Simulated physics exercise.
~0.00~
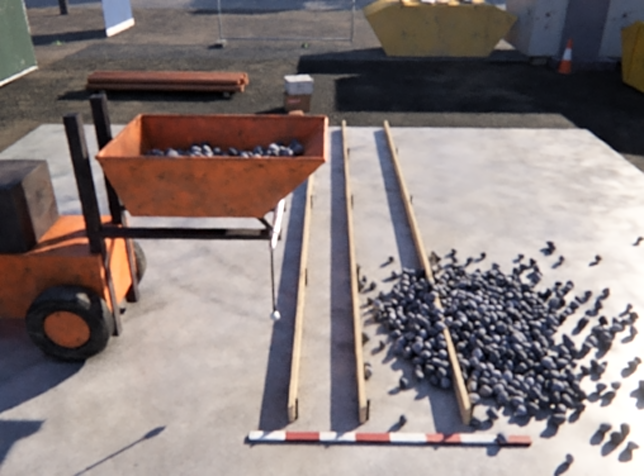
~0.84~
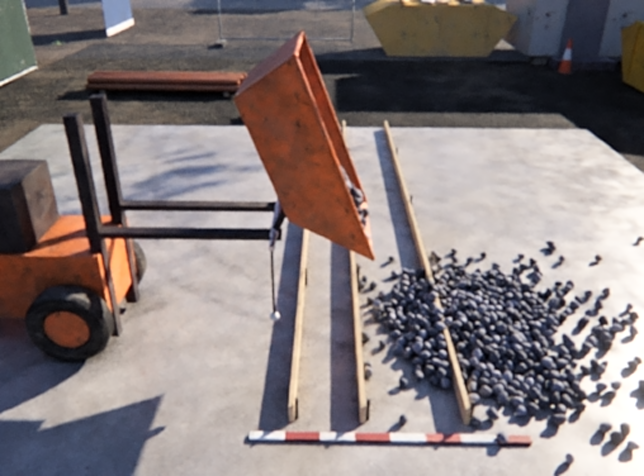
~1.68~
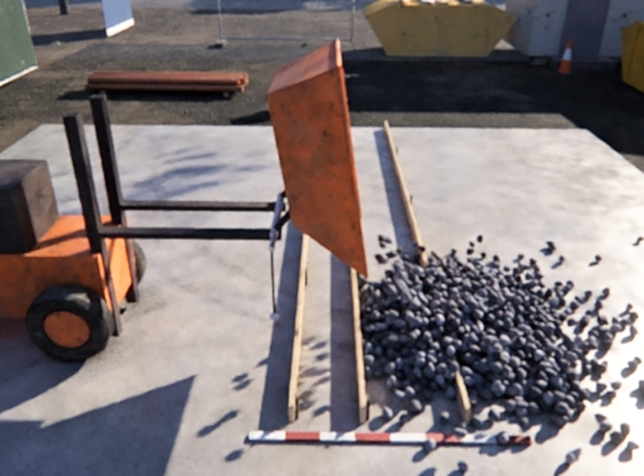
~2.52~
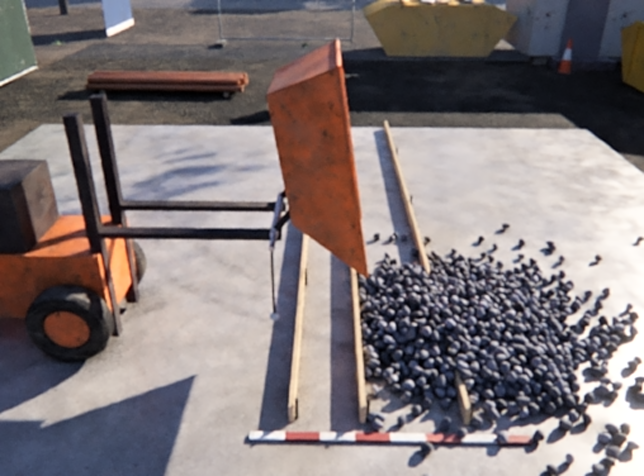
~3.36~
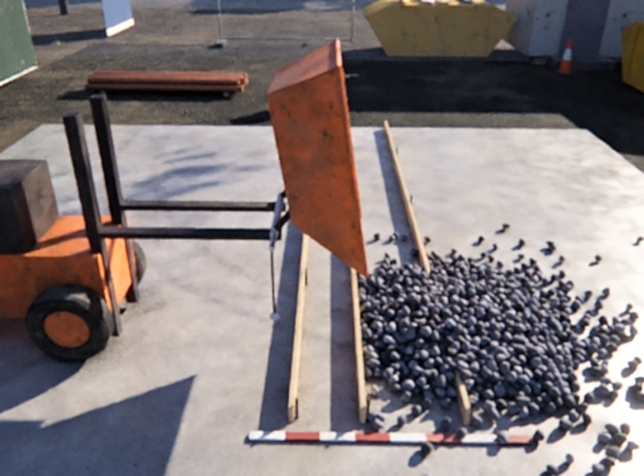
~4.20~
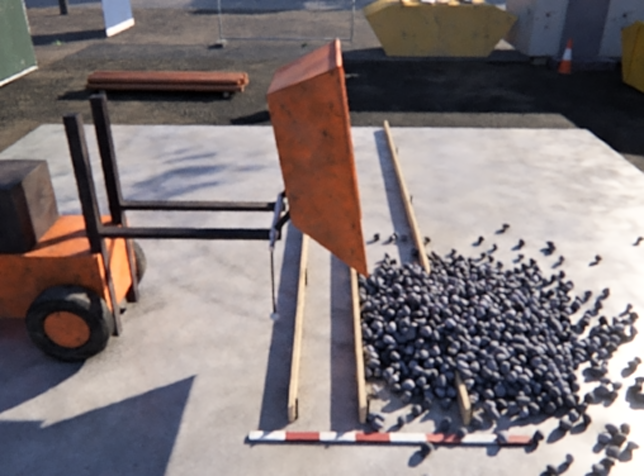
At first, an orange fork truck on the left holds up a skip of dark, smooth stones, while a similar heap already lies on the pale concrete at right, partly around the last of three wooden boards. The skip then tips steeply to the right, its stones still mostly inside. It tilts a little further, almost upright, and the load pours out onto the old heap, burying part of the right-hand board. A few stones scatter and settle. Finally the emptied skip hangs still above a larger, wider pile reaching the middle board.
